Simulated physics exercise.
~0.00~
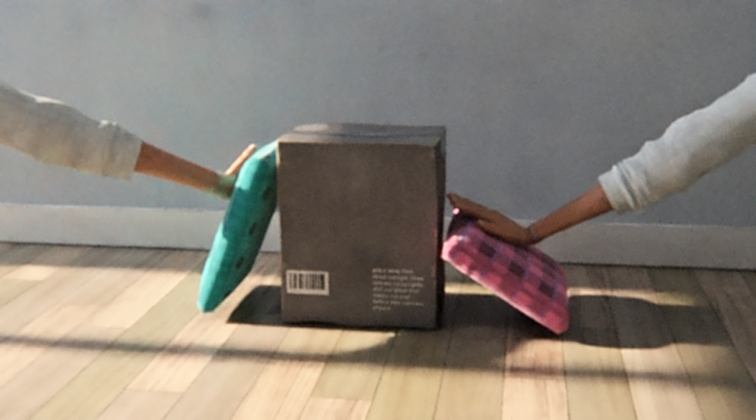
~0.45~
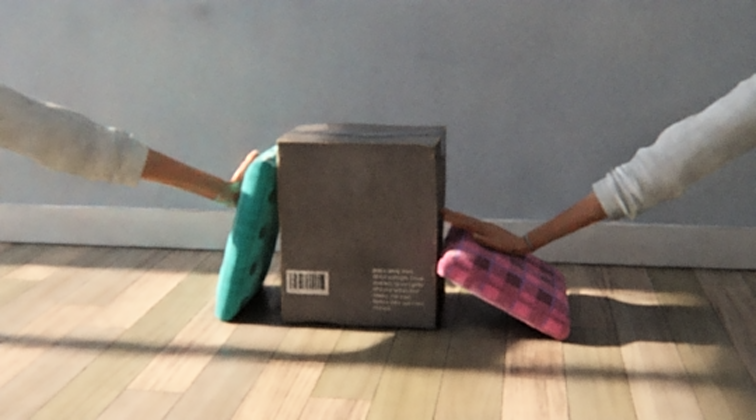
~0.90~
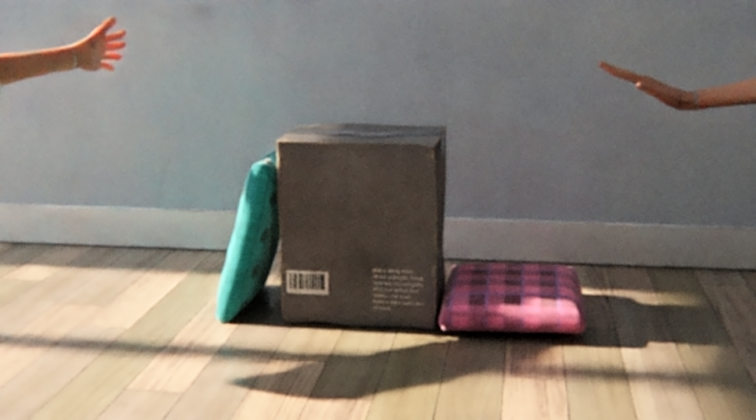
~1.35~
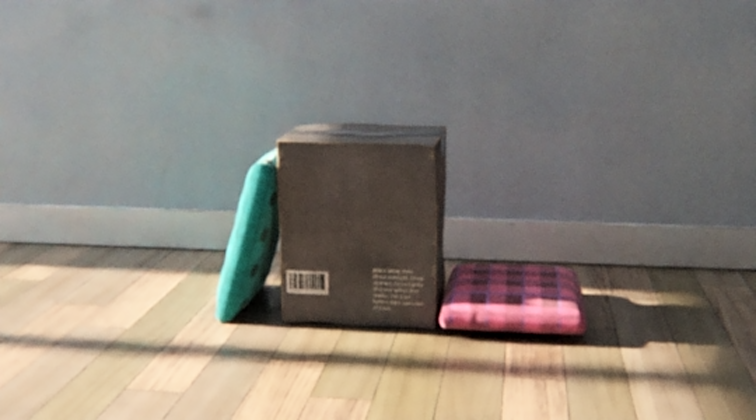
On a bare floor, hands release a leaning turquoise pillow and a pink cushion that slumps flat.
